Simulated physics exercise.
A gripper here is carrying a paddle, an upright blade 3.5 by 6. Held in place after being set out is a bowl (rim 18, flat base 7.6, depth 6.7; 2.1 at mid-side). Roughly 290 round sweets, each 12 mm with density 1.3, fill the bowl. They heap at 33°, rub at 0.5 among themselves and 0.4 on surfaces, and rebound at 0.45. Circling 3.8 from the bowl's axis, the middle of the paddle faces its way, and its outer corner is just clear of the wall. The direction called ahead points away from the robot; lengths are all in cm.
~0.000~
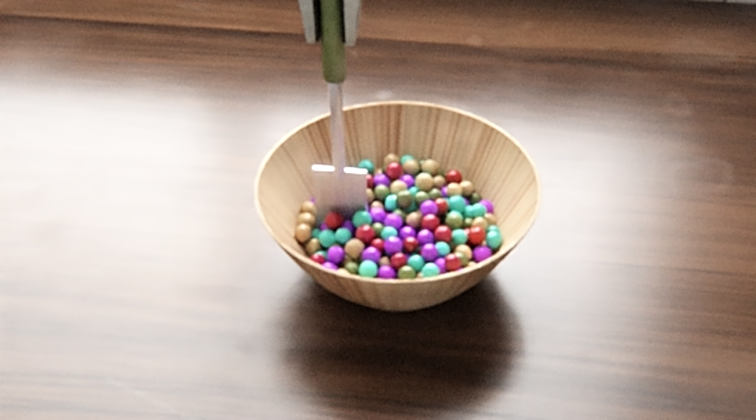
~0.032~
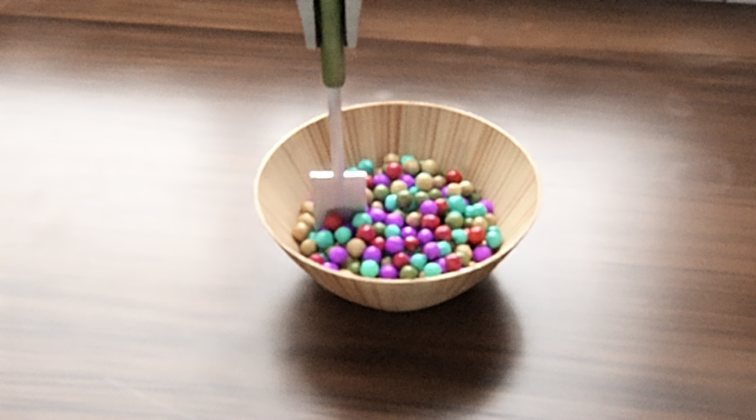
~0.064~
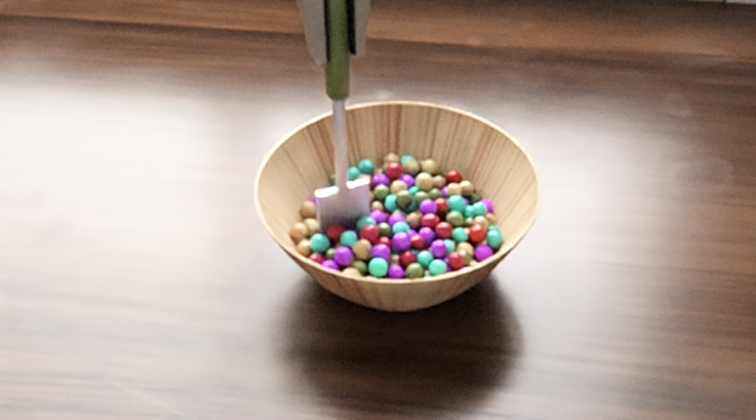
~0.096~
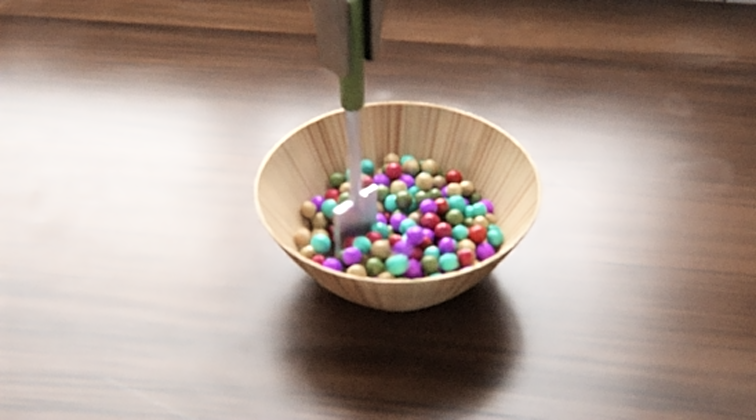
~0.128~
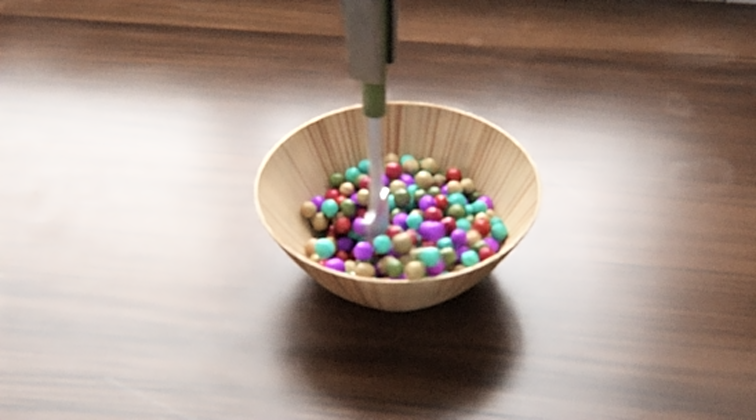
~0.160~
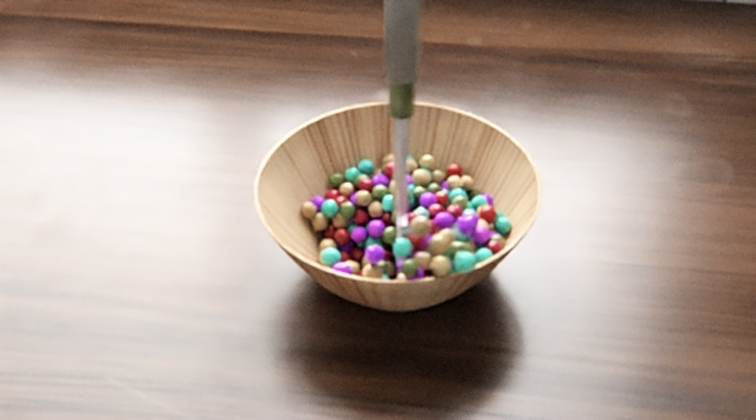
A gripper holding a flat paddle swept it through a wooden bowl of colorful little balls, curving from the left side around the near part toward the right, turning the blade and pushing balls along.
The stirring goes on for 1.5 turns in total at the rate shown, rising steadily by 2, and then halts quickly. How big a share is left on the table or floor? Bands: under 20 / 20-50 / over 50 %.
Under 20 %.
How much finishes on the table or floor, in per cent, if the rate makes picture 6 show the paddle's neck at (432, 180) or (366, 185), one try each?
It comes to roughly 20 per cent and then 0 per cent.
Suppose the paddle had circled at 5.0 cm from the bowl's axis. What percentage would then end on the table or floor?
In that case some 10 per cent.
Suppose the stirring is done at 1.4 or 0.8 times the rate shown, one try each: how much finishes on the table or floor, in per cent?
Estimates in order: Some 25 % and some 5 %.
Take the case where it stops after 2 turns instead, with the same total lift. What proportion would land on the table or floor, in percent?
Roughly 10 percent would end up there.
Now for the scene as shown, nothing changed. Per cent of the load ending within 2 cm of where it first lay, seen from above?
About 10 percent.
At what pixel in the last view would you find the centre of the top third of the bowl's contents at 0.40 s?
About (388, 144) in the last picture.
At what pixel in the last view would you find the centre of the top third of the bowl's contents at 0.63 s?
I'd say about (374, 248).
After 0.40 s, 271° round, highest piece 10 above the table; 274 in the bowl, 8 on the table or floor, 7 in flight or on the tool.
After 0.63 s, 81° round, highest piece 8 above the table; 264 in the bowl, 24 on the table or floor, 1 in flight or on the tool.
After 0.95 s, 180° round, highest piece 6 above the table; 261 in the bowl, 28 on the table or floor.
After 1.65 s, 180° round, highest piece 6 above the table; 261 in the bowl, 28 on the table or floor.
At rest, 261 in the bowl, 28 on the table or floor. That is 10 % on the table or floor.
